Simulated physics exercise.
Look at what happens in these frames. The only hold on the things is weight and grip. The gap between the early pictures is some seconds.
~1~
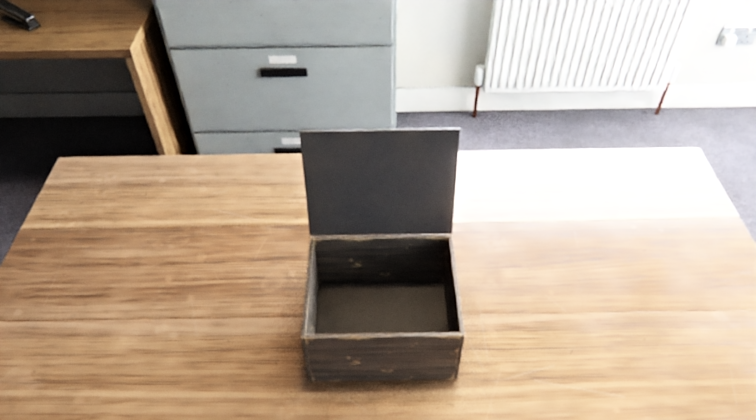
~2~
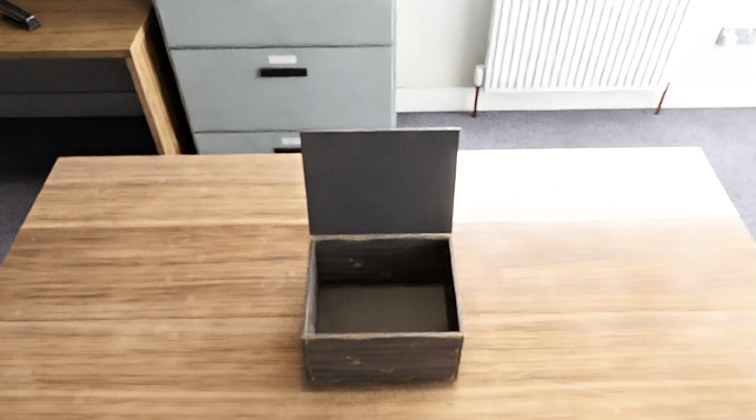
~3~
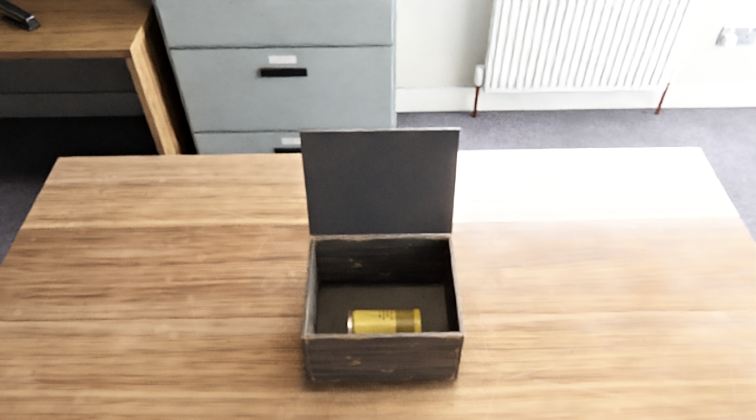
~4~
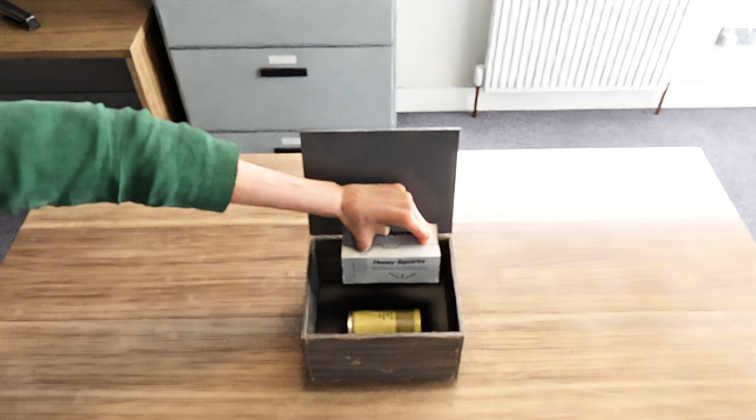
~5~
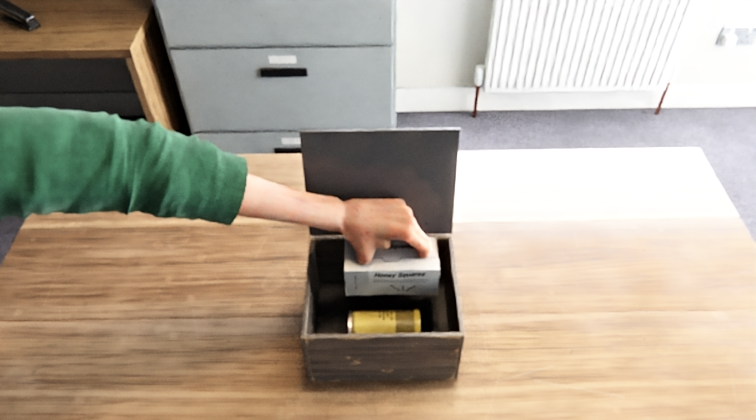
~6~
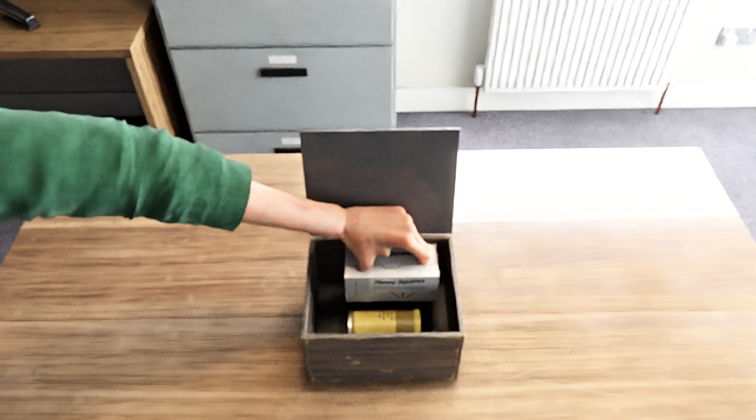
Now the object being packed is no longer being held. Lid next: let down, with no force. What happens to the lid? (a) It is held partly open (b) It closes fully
The answer is b.
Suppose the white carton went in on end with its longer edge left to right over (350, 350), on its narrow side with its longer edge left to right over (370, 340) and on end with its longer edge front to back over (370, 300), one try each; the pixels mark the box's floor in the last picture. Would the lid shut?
Try 1: Lid not shut; try 2: Lid shut; try 3: Lid not shut.
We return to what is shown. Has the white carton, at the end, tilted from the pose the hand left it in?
Result: The white carton remains as it was set.
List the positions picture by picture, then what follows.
The last thing is not in view yet, in the first picture.
The last thing is not in view yet, in the second picture.
The last thing is not in view yet, in the third picture.
Coming down; white carton (390, 254), in the fourth picture.
Coming down; white carton (391, 266), in the fifth picture.
In place under the hand; white carton (391, 273), in the sixth picture.
Then, 1.20 s after the last picture, lid starting down; white carton slid a little near (390, 287); yellow tin rolled a little.
Then, 1.80 s after the last picture, lid 41° above the rim; white carton slid a little near (390, 287); yellow tin rolled a little.
At rest, lid shut; moved from the start, white carton; yellow tin in place. Seen from the same camera at the end, white carton near (390, 287).
